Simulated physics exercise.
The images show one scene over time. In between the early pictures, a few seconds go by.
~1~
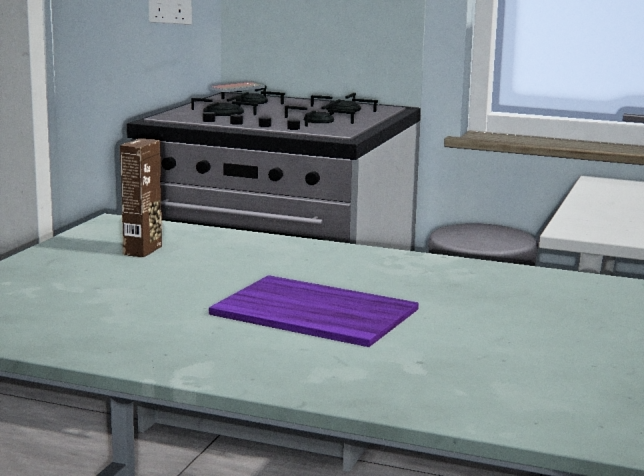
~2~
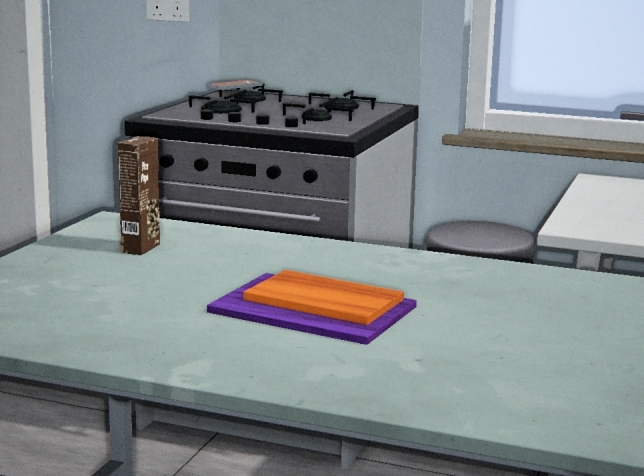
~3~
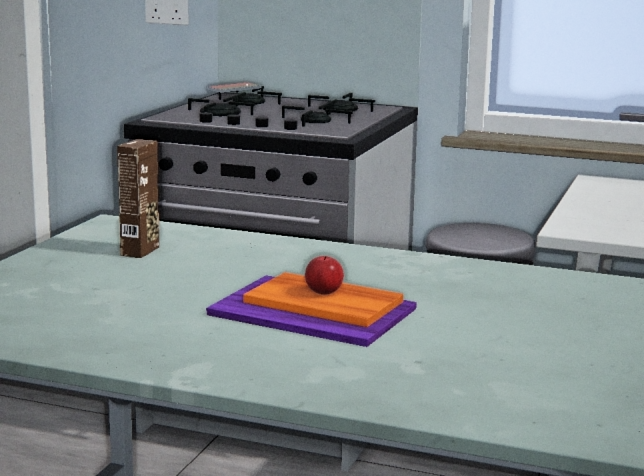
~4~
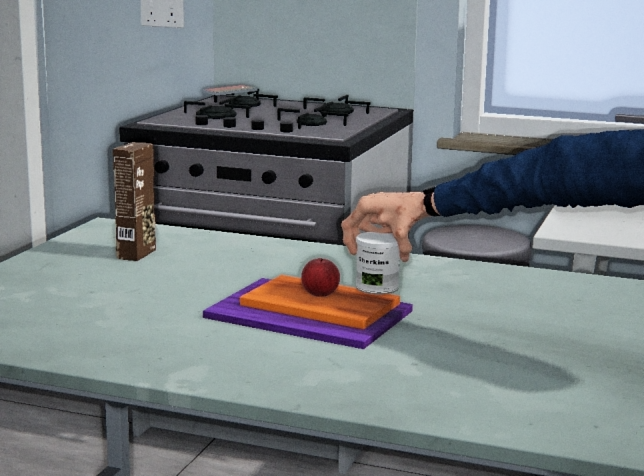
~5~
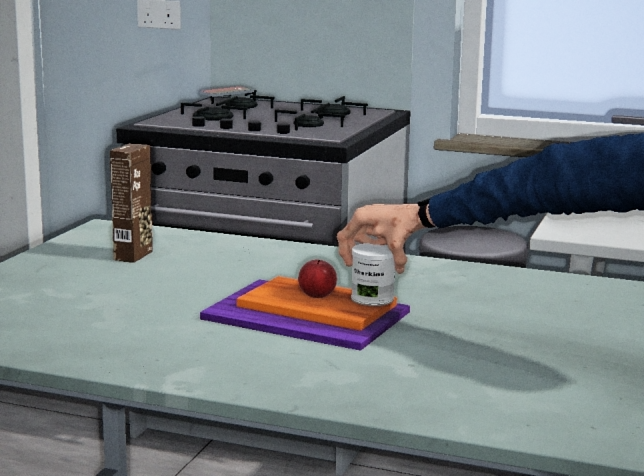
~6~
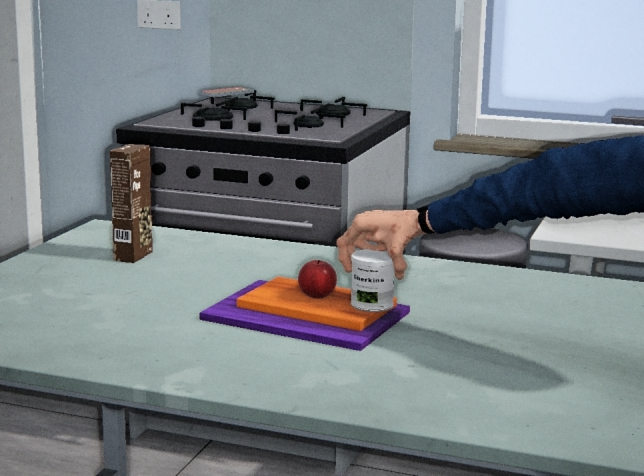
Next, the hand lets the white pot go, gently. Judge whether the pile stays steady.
It stays intact.
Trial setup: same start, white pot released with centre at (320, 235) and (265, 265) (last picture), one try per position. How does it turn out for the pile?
Result of try one: The pile tips over; result of try two: The pile remains stable.
Then, 0.50 s on from there, no change.
Then, 1.30 s on from there, white pot resting near (373, 281).
In the end, all 5 unmoved. At the end, from the last picture's camera, white pot near (373, 281). The pile keeps its balance.
